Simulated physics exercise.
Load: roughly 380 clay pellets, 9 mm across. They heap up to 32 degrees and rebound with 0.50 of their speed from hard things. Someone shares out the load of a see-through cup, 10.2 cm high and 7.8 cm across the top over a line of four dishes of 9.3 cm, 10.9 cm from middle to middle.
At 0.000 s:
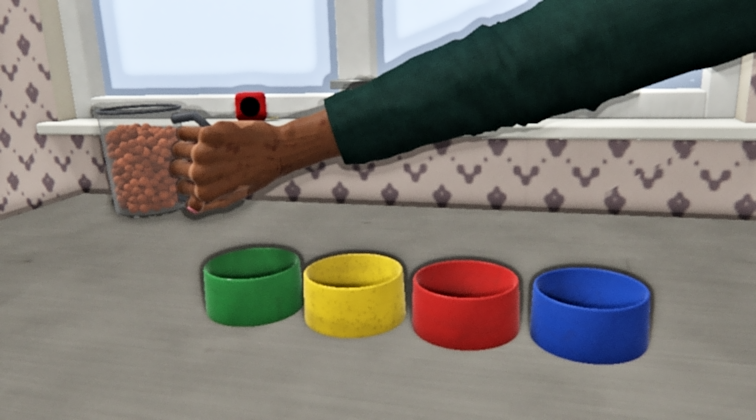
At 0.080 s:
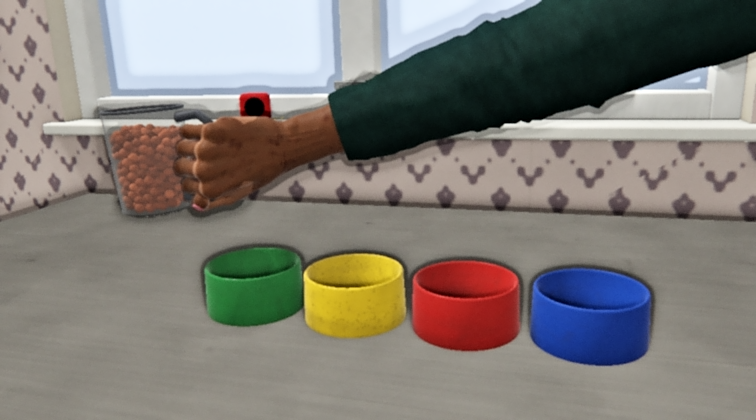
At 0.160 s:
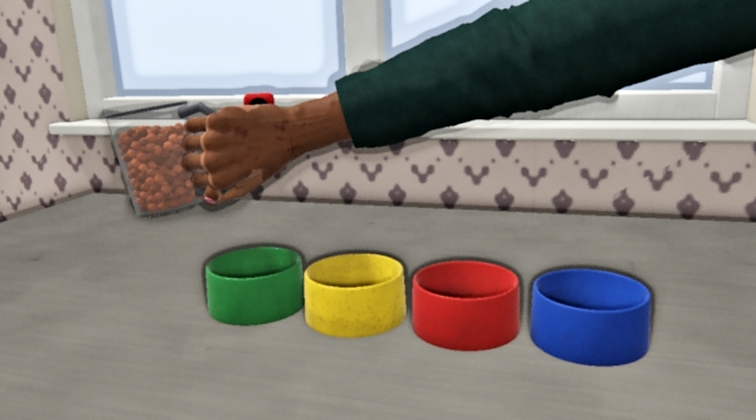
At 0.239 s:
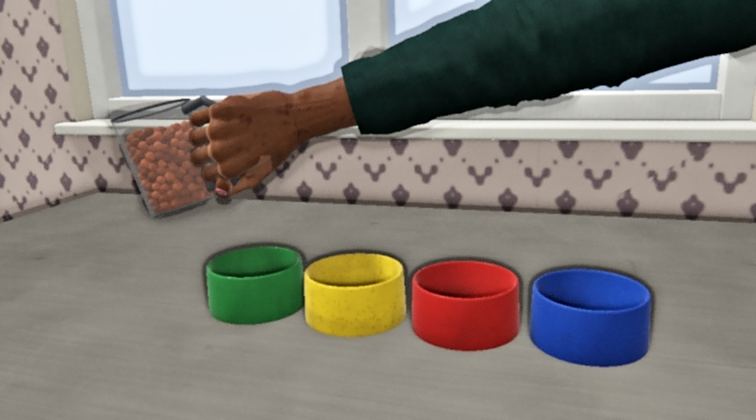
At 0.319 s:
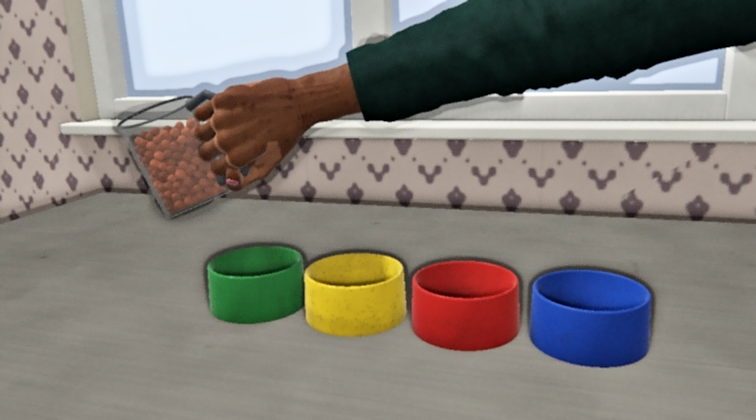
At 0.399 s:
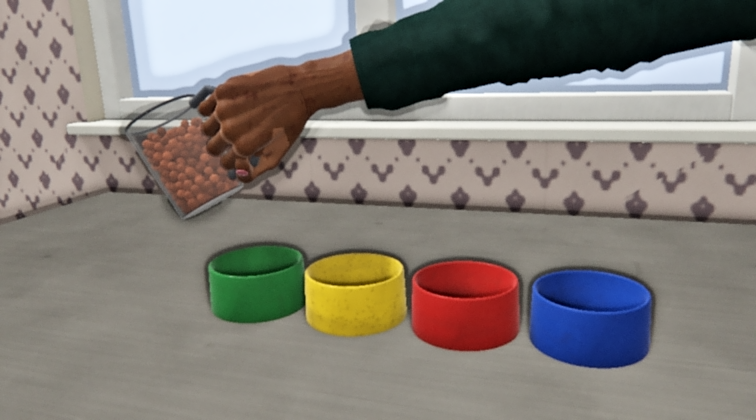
The clip opens on a hand in a dark green sleeve holding a see-through cup of reddish-brown pellets upright, behind and left of green, yellow, red and blue dishes on a grey surface. The hand moves the cup slightly rightward while tilting it steadily, and the pellets stay inside.
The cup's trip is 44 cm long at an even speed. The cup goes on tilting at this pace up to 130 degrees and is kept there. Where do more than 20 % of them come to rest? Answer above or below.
Red: Below, blue: Below, green: Above, yellow: Below, counter: Below.
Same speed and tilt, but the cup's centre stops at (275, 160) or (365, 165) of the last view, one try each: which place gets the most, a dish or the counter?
Most goes to: Green; green.
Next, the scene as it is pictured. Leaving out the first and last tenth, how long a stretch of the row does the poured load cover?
About 7 cm.
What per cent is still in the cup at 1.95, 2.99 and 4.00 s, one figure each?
About 0, 0, 0.
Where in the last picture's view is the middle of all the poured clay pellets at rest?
Around (262, 280).
Then, at 1.95 s, tilt 130 degrees; cup holds 0 %, green 85 %.
Then, at 2.99 s, tilt 130 degrees; cup holds 0 %, green 85 %.
Then, at 4.00 s, tilt 130 degrees; cup holds 0 %, green 85 %.
At rest (4.3 s), red 0 %, blue 0 %, green 85 %, yellow 0 %, counter 15 %.
